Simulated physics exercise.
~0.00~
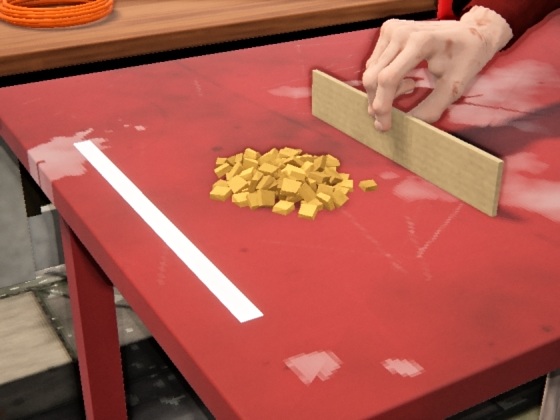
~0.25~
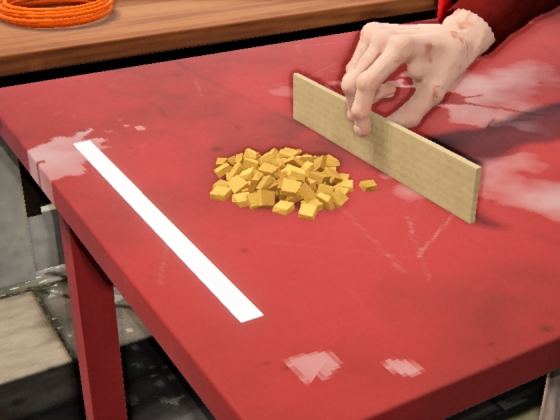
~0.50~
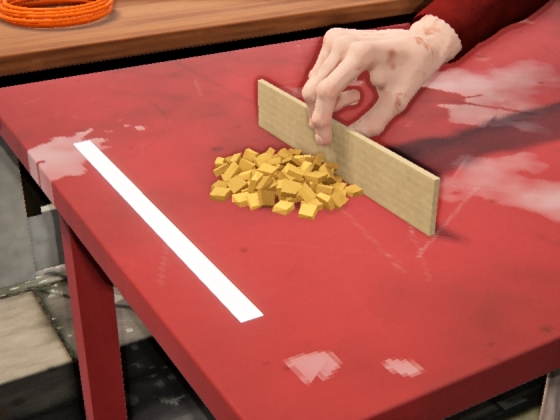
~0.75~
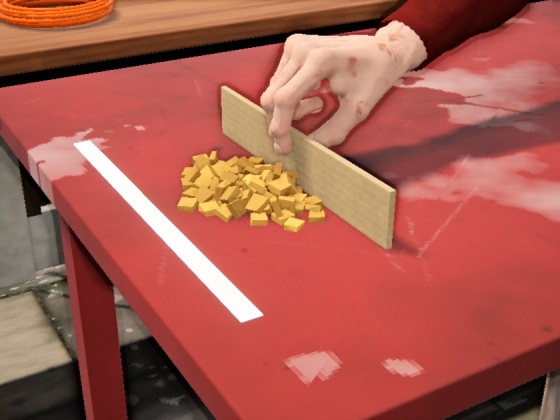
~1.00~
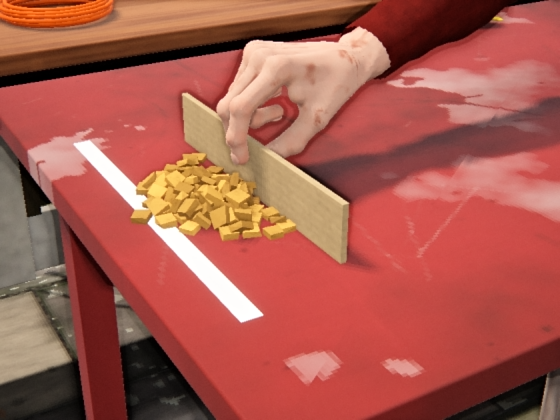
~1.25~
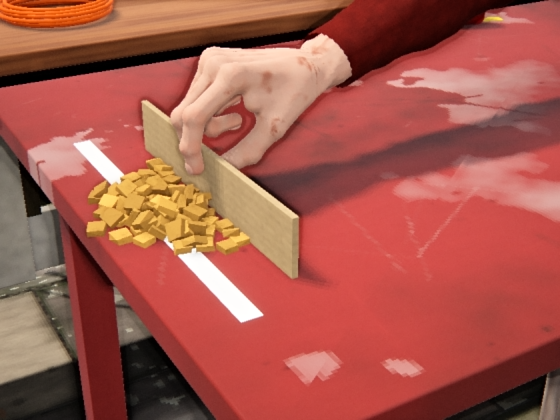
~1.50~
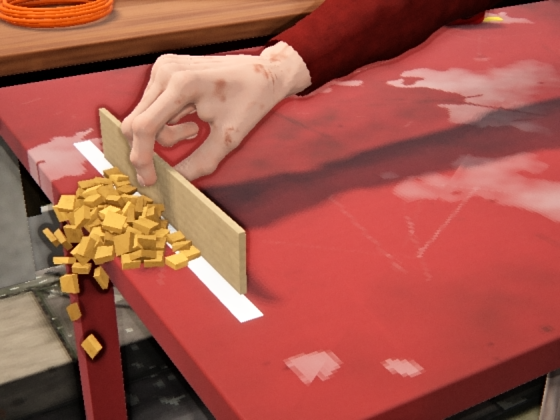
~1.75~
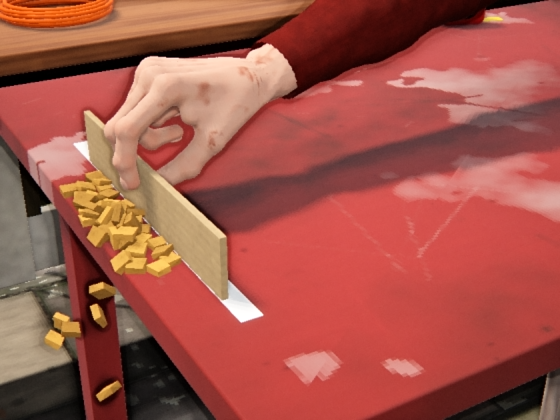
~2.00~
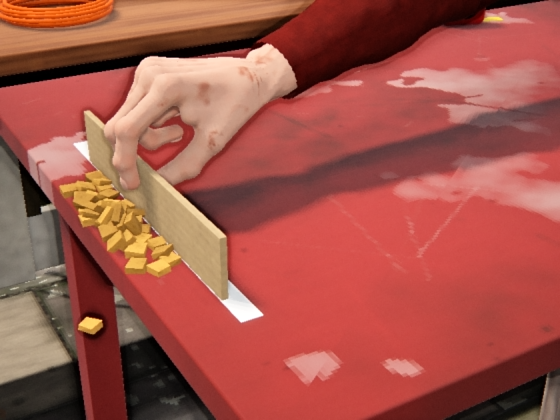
A hand holding an upright strip of tan card slides it leftward across a worn red table, toward a loose heap of small yellow blocks. The card reaches the heap and begins pushing it left toward a white tape line near the table's edge. The blocks spread across the tape as the card keeps coming, and the front of the heap reaches the edge. Several blocks tumble over and drop past the table leg. The card stops at the tape and stays there, with a last block falling while many others remain on the tabletop.
